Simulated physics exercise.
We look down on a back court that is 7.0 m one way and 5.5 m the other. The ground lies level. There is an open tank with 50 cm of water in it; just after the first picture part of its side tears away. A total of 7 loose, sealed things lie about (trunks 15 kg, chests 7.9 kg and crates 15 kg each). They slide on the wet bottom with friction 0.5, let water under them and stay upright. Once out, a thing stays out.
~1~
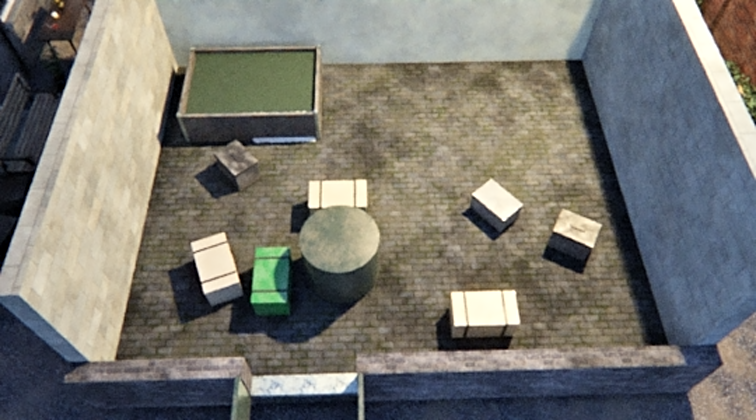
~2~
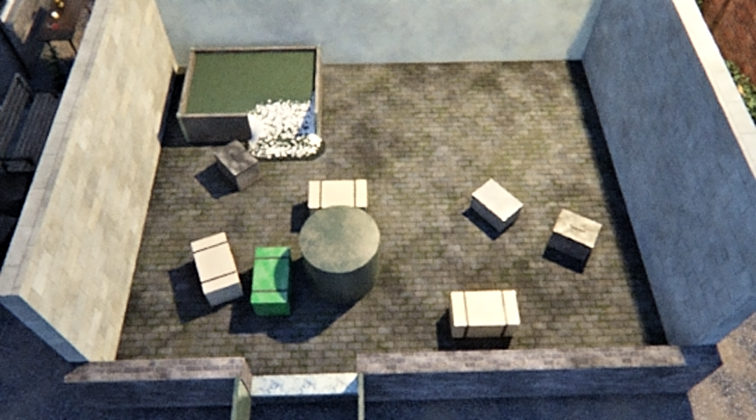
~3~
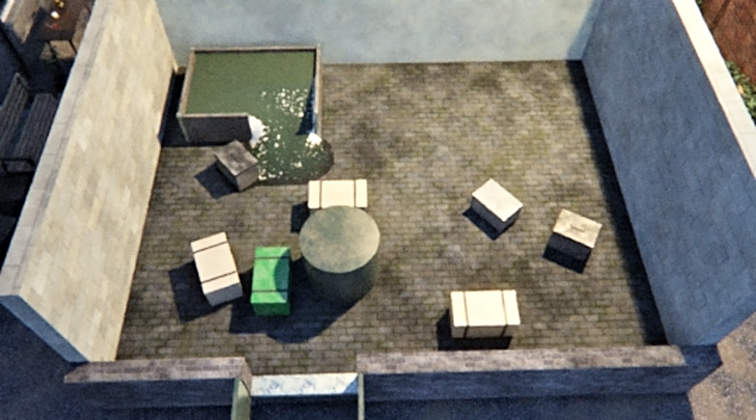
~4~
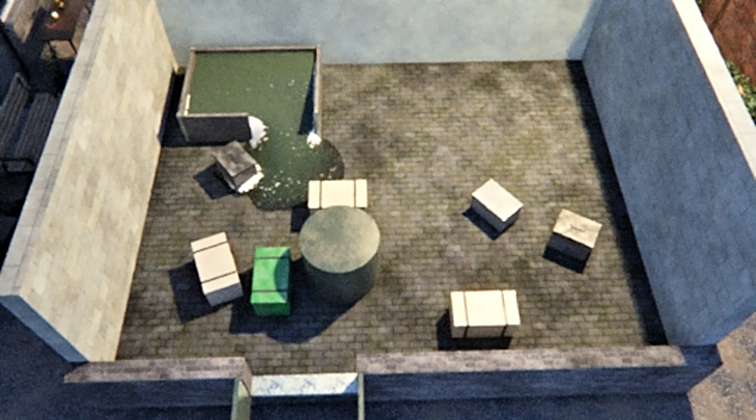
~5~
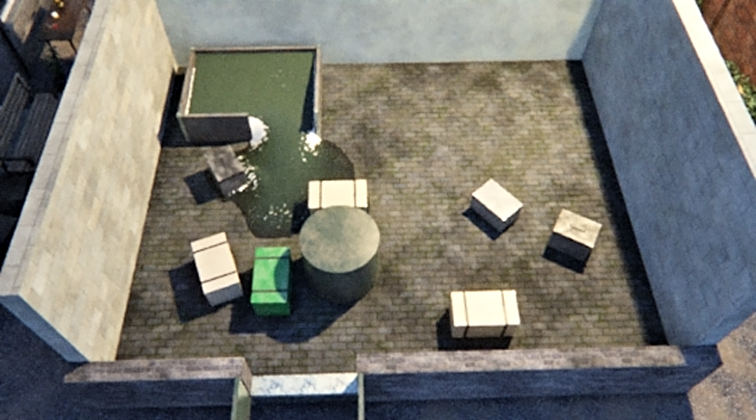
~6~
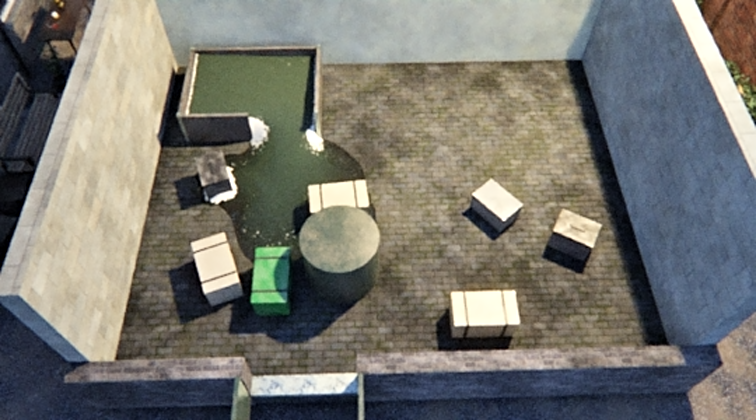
In a walled courtyard, green water gushes from a tank, spreads and pushes a dark crate left.
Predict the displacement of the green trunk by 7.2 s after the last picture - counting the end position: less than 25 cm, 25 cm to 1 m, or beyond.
Beyond a metre.
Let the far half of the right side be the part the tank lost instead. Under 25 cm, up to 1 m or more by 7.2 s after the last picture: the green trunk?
The green trunk remains where it was.
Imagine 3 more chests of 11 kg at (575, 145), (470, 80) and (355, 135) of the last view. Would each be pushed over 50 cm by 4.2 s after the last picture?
Result, in listed order: Not exceeded / not exceeded / not exceeded.
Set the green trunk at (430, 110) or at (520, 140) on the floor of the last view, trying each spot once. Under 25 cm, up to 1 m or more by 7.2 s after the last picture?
Order of tries: It keeps its spot; it keeps its spot.
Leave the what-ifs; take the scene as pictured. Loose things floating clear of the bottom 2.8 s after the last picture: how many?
Count at that moment: 1.
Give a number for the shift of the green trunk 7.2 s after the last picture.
I'd estimate some 140 centimetres.
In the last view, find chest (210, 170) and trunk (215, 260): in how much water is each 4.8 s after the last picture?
First roughly 4 cm, second roughly 7 cm.
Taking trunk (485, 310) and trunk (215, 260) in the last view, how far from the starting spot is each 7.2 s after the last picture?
First 20 cm, then 140 cm.
Then, 0.9 s after the last picture the green trunk is near (263, 300), 0.4 m from its start, aground; 0 of 7 are out; 1 afloat.
Then, 2.8 s after the last picture the green trunk is near (320, 364), 1.4 m from its start, aground; 0 of 7 are out; 1 afloat.
Then, 4.8 s after the last picture the green trunk is near (337, 360), 1.5 m from its start, aground; 0 of 7 are out; 2 afloat.
Then, 7.2 s after the last picture the green trunk is near (337, 360), 1.5 m from its start, aground; 0 of 7 are out; 3 afloat.
